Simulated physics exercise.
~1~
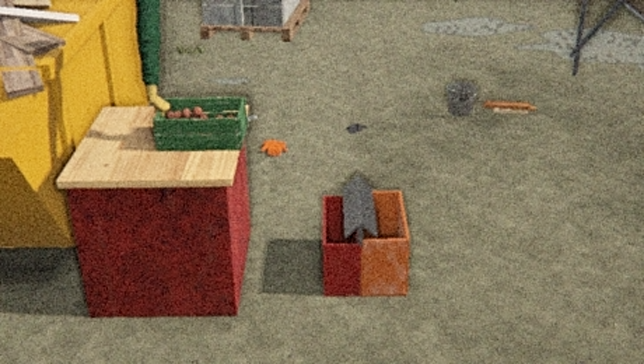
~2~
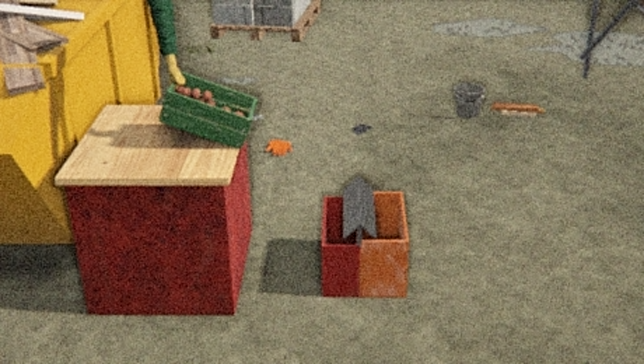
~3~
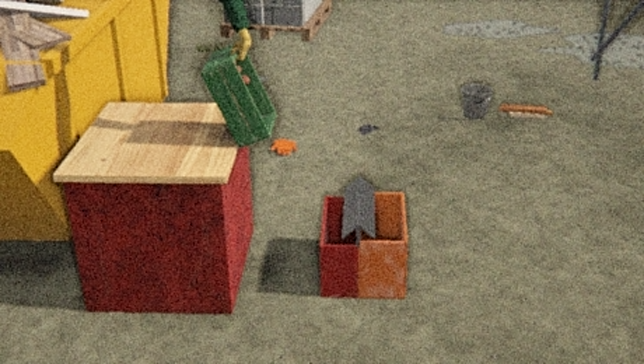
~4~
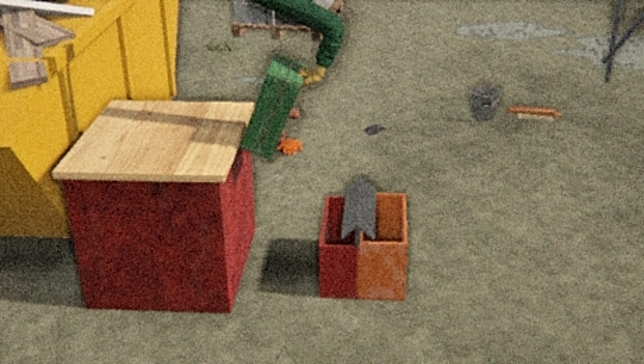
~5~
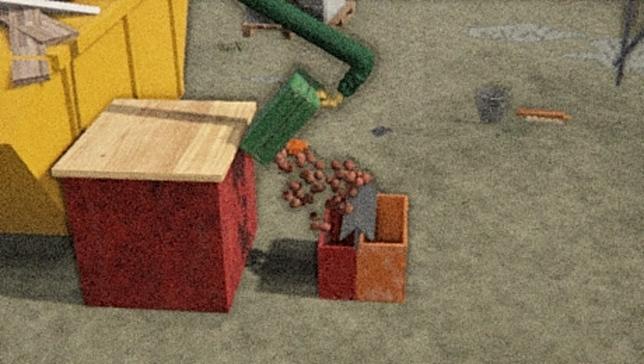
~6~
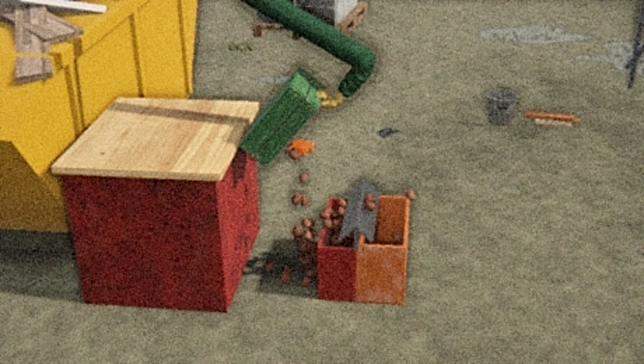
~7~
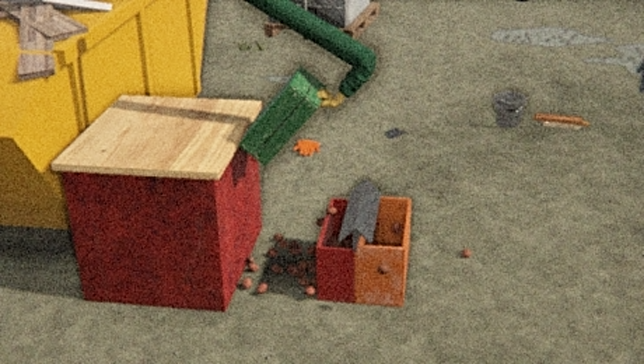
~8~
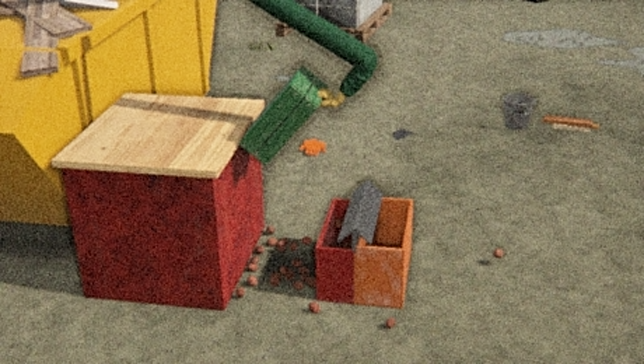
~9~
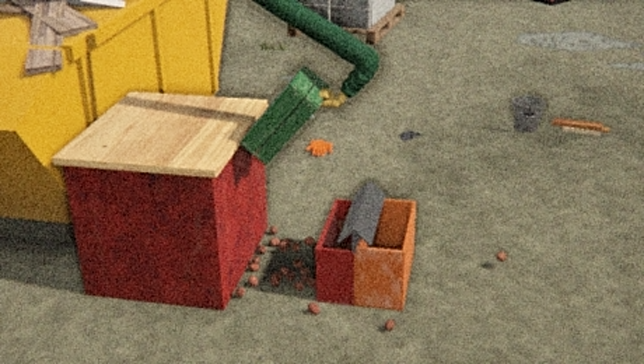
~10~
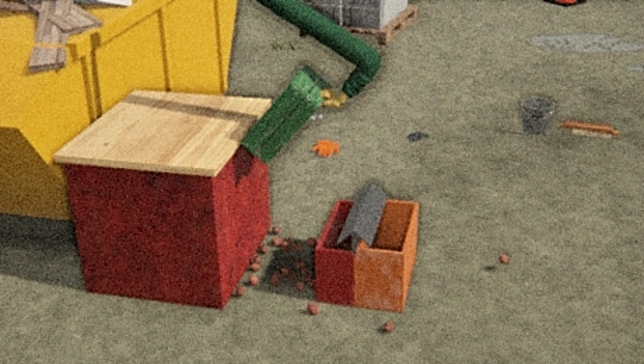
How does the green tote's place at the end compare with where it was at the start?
At the start the green tote sat upright on the wooden bench top, near its back right corner. By the end it hung steeply tipped just off the right-hand end of the bench, held there by the green arm.
